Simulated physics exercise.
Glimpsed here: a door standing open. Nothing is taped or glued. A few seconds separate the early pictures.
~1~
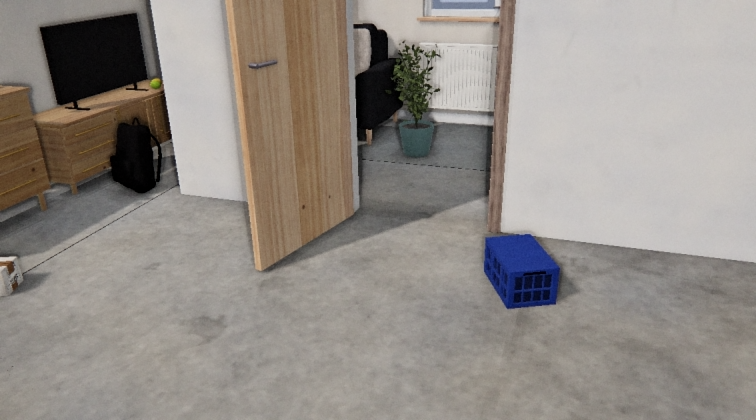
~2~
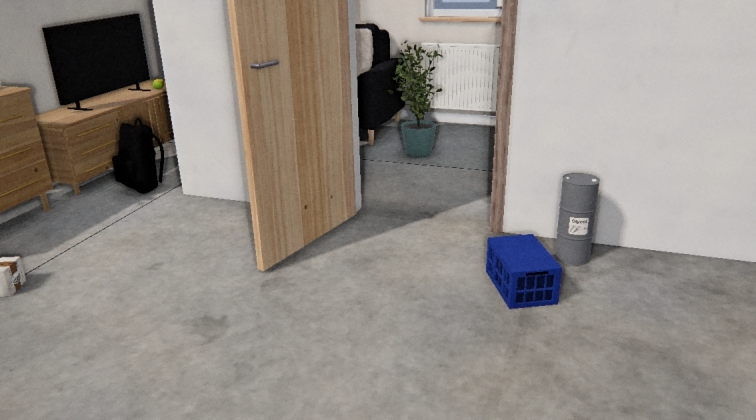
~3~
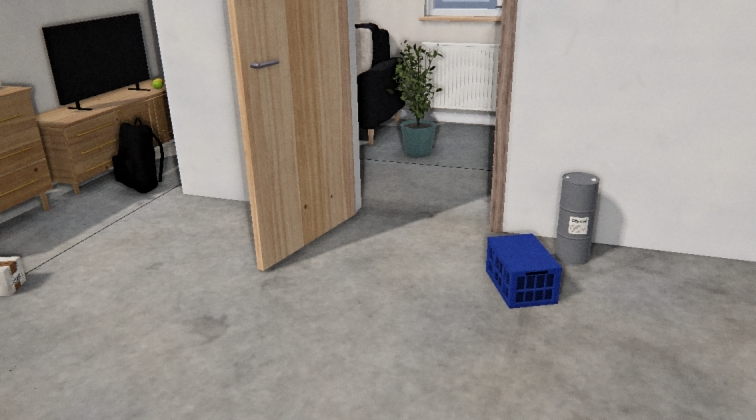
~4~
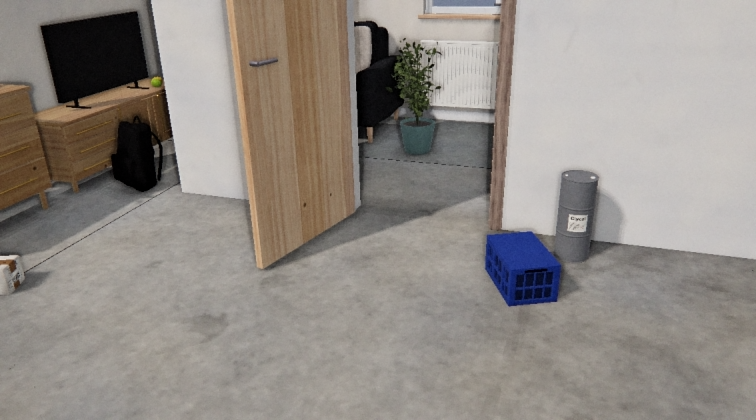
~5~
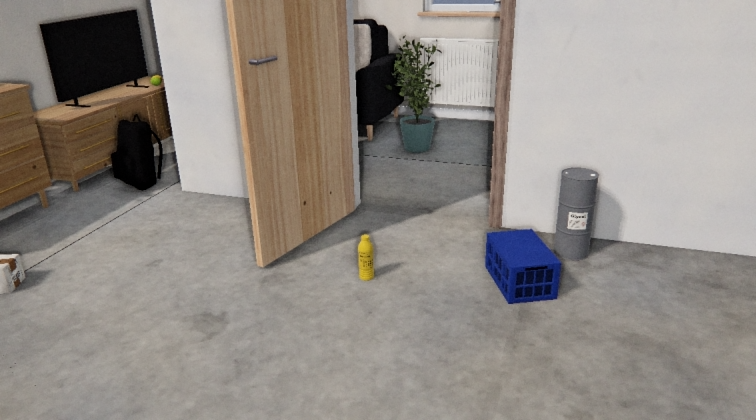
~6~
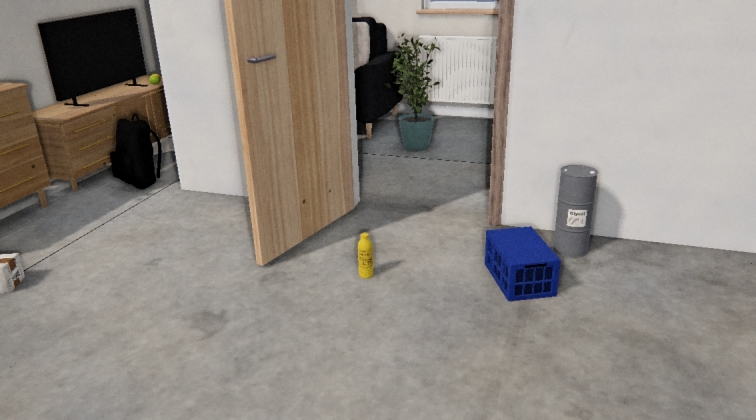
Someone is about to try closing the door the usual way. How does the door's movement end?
The door is likely to swing home.
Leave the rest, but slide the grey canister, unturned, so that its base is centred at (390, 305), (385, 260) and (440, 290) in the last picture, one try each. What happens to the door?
The first time it closes all the way, the second time it gets stopped, the third time it closes all the way.
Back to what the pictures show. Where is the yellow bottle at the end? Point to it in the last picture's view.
Close to (439, 246) in the last picture.
Then, 1.30 s later than the last frame, door at 60°; yellow bottle moved about its own width near (388, 253).
Then, 1.70 s later than the last frame, door at 39°; yellow bottle moved well along near (441, 247).
When it is over, door at 0°; moved from the start, yellow bottle; the other 2 as before. End places, in pixels of the last picture, yellow bottle near (439, 246).
